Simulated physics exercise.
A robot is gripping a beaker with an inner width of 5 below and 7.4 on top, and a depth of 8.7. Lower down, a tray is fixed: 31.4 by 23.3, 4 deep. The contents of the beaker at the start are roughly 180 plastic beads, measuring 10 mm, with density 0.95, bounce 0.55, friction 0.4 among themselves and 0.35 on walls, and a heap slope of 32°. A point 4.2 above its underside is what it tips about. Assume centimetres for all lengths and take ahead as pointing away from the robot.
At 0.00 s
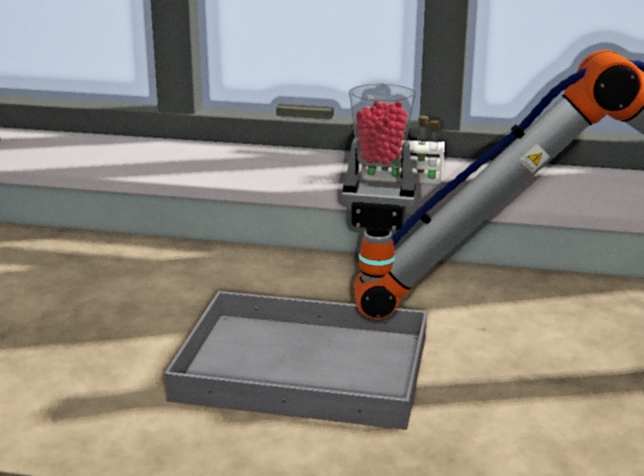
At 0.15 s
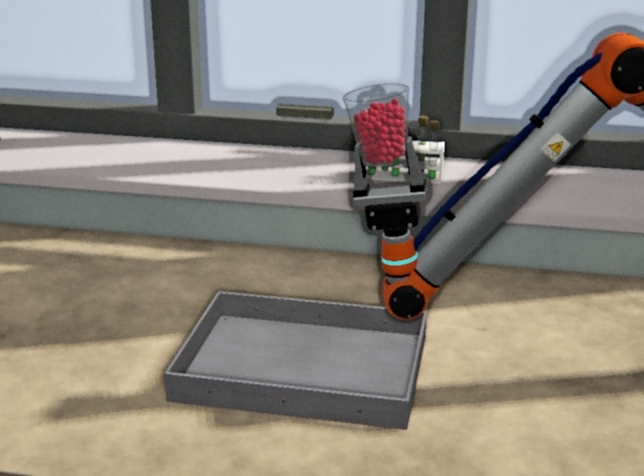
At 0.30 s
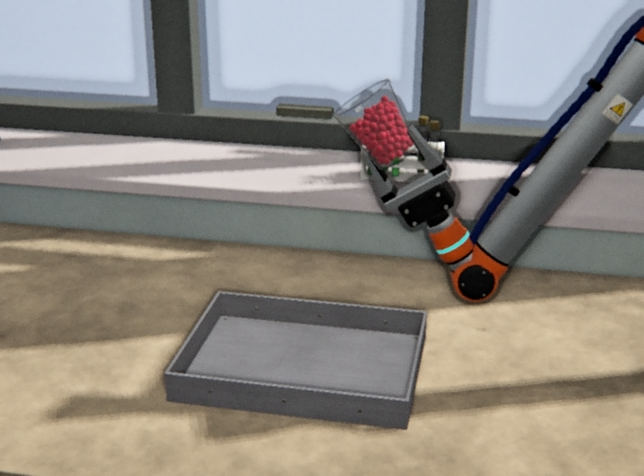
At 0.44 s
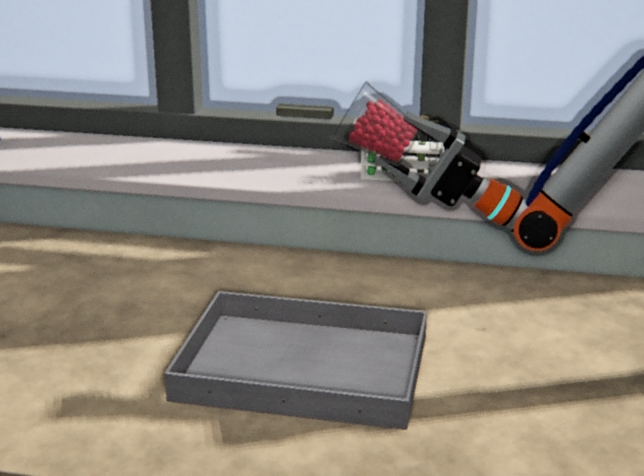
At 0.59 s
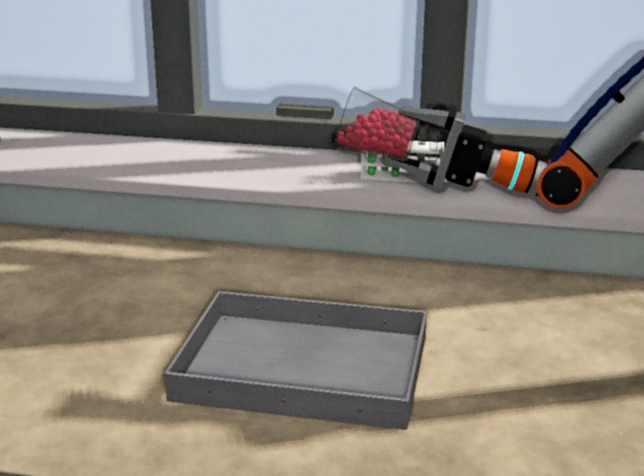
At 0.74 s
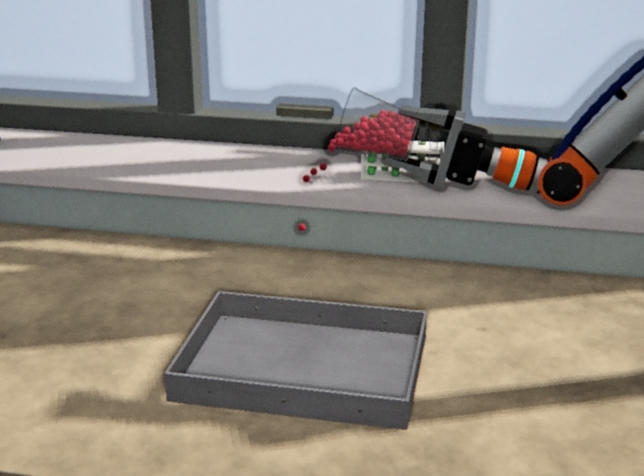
Above a gray tray, a robot arm tips a clear beaker left, spilling some red beads.
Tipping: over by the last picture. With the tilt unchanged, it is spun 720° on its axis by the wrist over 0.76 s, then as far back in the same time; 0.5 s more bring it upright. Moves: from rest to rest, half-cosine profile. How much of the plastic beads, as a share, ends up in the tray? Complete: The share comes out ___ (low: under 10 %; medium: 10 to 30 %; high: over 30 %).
The share comes out high.
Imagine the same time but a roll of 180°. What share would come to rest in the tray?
Estimate: Approx. 40 per cent.
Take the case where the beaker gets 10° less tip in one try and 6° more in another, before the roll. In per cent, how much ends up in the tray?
The first try gives around 15 percent, the second around 80 percent.
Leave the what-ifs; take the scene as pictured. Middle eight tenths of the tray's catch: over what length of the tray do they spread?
Spread length: Approx. 24 cm.
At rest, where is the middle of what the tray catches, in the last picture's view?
The middle lies at roughly (255, 372).
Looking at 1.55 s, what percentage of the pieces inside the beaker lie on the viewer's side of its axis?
Some 60 percent of the contents is nearer the viewer than the centre line.
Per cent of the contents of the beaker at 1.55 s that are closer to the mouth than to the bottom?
Mouth-half fraction: Approx. 35 %.
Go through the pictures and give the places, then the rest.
The first picture shows beaker middle at (381, 128), upright; upper third of the load around (382, 117), from x 360 to 405, top at y 105; 180 in the beaker.
The second picture shows beaker middle at (381, 128), tipped 10°; upper third of the load around (380, 117), from x 355 to 400, top at y 100.
The third picture shows beaker middle at (380, 129), tipped 34°; upper third of the load around (381, 118), from x 355 to 410, top at y 100.
The fourth picture shows beaker middle at (380, 129), tipped 61°; upper third of the load around (379, 118), from x 355 to 415, top at y 105.
The fifth picture shows beaker middle at (380, 129), tipped 76°; upper third of the load around (385, 122), from x 340 to 410, top at y 110.
The sixth picture shows beaker middle at (380, 129), tipped 77°; upper third of the load around (388, 125), from x 300 to 410, top at y 115; 175 in the beaker, 5 in flight or on a rim.
By 1.55 s, tipped 77°, highest piece 37 above the table; 113 in the beaker, 46 in the tray, 2 on the table or floor, 19 in flight or on a rim.
By 2.36 s, tipped 70°, highest piece 36 above the table; 87 in the tray, 79 in the beaker, 5 on the table or floor, 9 in flight or on a rim.
By 2.96 s, upright, highest piece 37 above the table; 96 in the tray, 78 in the beaker, 6 on the table or floor.
By 3.66 s, upright, highest piece 37 above the table; 96 in the tray, 78 in the beaker, 6 on the table or floor.
Final count, 96 in the tray, 78 in the beaker, 6 on the table or floor. That is 53 % in the tray.
